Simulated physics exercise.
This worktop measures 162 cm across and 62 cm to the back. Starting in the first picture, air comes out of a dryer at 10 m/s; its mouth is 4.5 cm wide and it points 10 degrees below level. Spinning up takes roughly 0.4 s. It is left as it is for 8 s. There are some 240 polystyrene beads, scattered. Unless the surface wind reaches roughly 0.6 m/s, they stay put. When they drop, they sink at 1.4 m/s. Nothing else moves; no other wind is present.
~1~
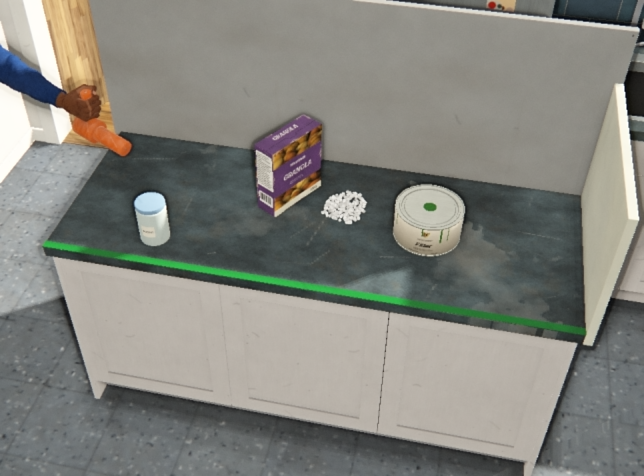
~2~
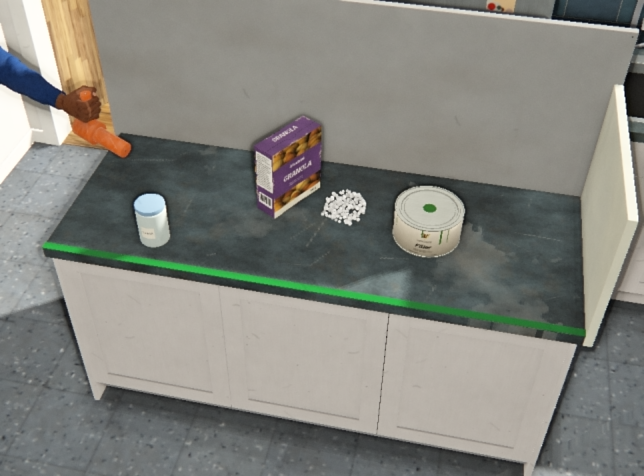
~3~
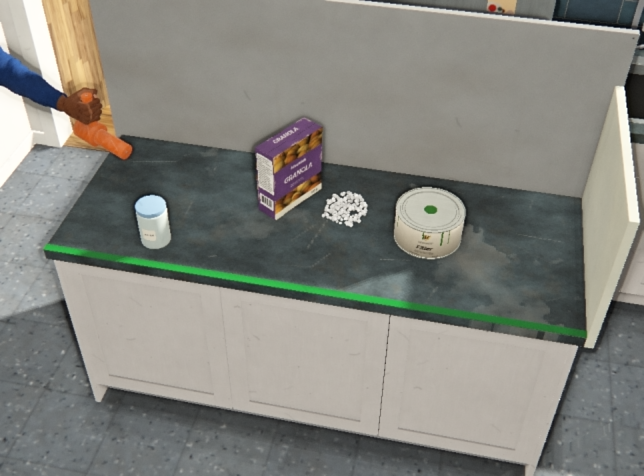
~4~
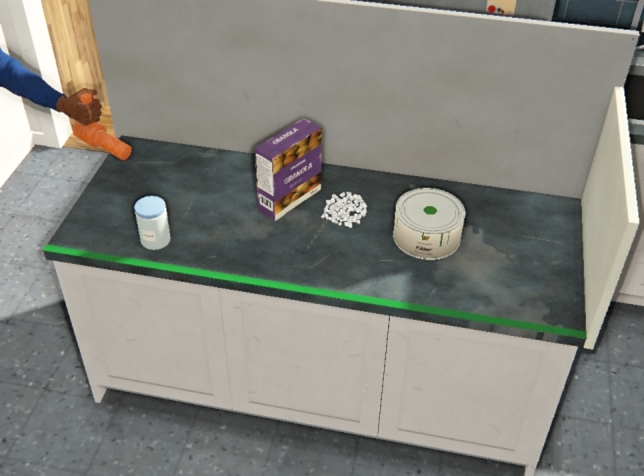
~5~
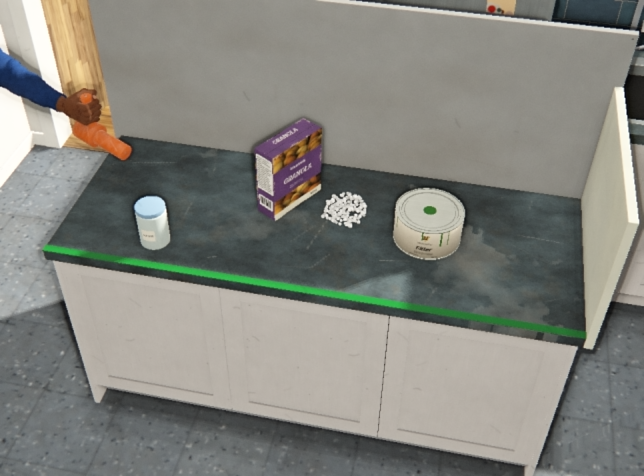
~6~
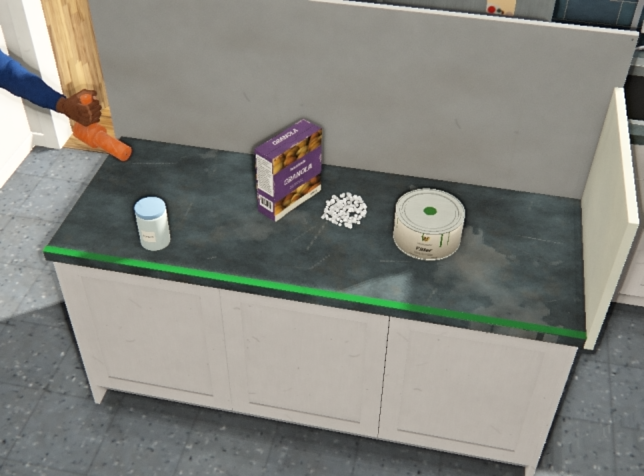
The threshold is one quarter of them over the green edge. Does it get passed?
I reckon that edge claims no more than a quarter of the pile.
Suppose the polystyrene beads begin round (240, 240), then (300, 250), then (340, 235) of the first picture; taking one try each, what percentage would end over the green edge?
First try 100 %, second 60 %, third 20 %.
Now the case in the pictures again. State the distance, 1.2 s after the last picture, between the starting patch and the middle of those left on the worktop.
About 0 cm.
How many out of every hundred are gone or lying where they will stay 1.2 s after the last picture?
It comes out at some 30 %.
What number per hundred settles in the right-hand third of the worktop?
About 5 percent.
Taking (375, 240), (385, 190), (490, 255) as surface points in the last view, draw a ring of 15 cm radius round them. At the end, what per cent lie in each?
Taking the spots one by one, around 40 %, 20 % and 0 %.
Then, 1.2 s after the last picture, 71 % are on the move or not yet settled, 0 % are over the green edge; the middle of those still in play is near (344, 210).
Then, 2.2 s after the last picture, 70 % are on the move or not yet settled, 0 % are over the green edge; the middle of those still in play is near (344, 210).
Then, 4.0 s after the last picture, 62 % are on the move or not yet settled, 1 % are over the green edge; the middle of those still in play is near (348, 208).
Then, 7.6 s after the last picture, at the end, 1 % are over the green edge; the middle of those still in play is near (348, 208).
